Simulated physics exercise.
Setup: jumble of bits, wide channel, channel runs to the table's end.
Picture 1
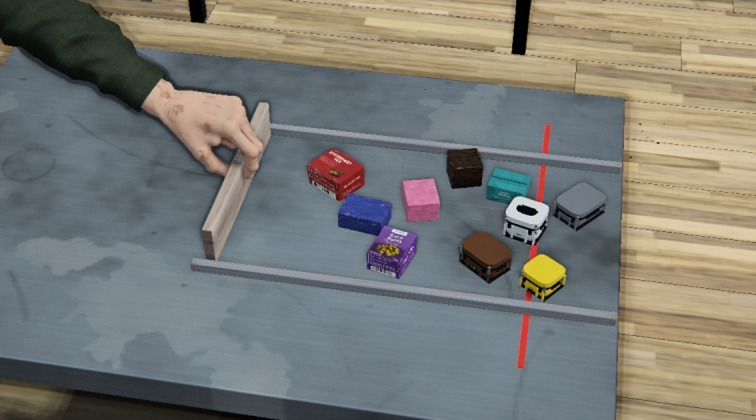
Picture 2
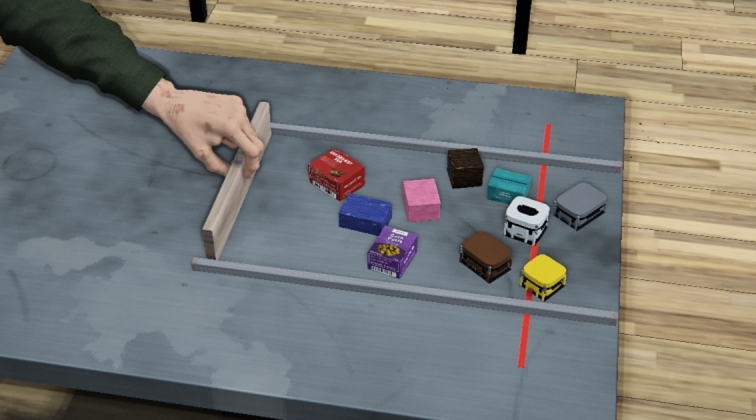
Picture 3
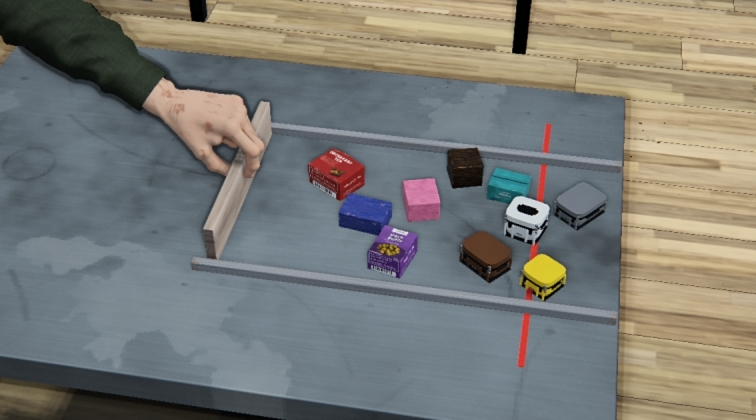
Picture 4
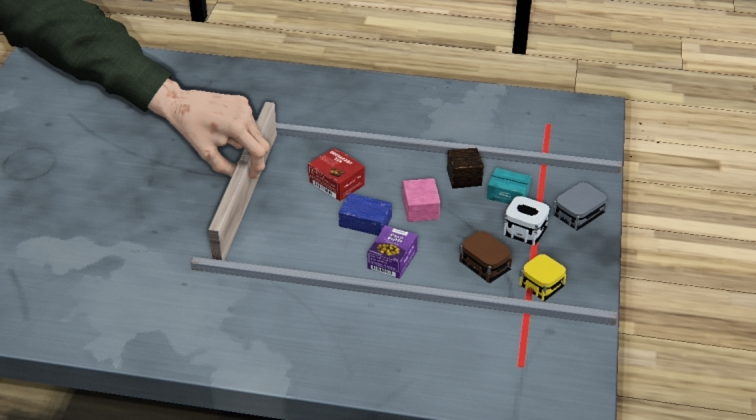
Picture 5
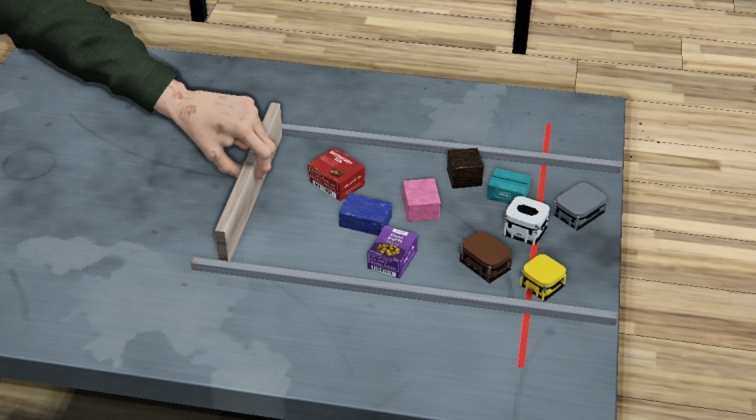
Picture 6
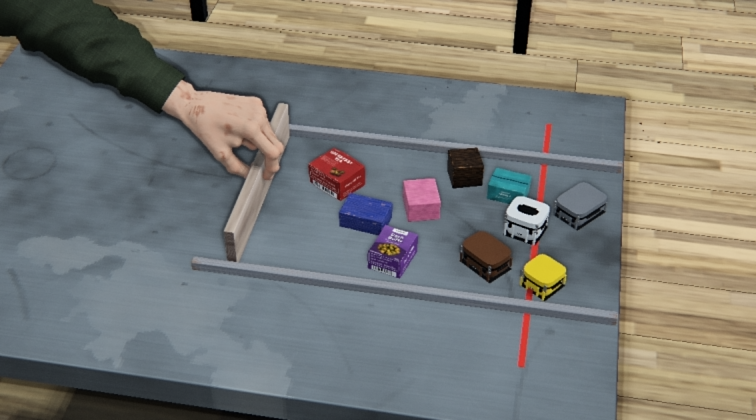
On a dark, stained tabletop above a pale plank floor, seen from above at an angle, two grey rails form a wide channel running to the table's right end. Red, blue, purple, pink, dark brown and turquoise boxes lie scattered mid-channel, with brown, white, yellow and grey cases nearer a red line. A green-sleeved hand holds a wooden board still, then slides it slightly right, touching nothing else.
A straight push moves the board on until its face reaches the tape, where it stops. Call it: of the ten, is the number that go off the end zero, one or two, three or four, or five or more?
One or two go off.
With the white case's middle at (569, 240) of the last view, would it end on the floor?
From that start the object is safe.
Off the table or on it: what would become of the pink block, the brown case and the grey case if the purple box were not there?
In that case the pink block stays where it is, the brown case stays where it is, the grey case goes off the edge.
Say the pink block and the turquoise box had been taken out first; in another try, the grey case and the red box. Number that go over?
You'd see 0 fallen, and 0 in the other try.
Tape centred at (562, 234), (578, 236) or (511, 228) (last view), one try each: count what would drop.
Going through them in order, you'd see 4, 6 and 0.
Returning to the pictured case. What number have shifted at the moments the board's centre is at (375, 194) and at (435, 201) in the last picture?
Counts: 3, 8.
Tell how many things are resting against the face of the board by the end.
Contact count: 4.
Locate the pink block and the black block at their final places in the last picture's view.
The pink block settles near (602, 222); as for the black block, near (559, 167).
Early on, none off yet; grey case at rest near (581, 206); yellow case at rest near (543, 278); white case at rest near (527, 220).
A while later, none off yet; grey case travelled a little near (594, 204); yellow case travelled about its own width near (570, 288); white case travelled well along near (586, 229).
Finally, the number that fall off is one or two; lost, white case and grey case.
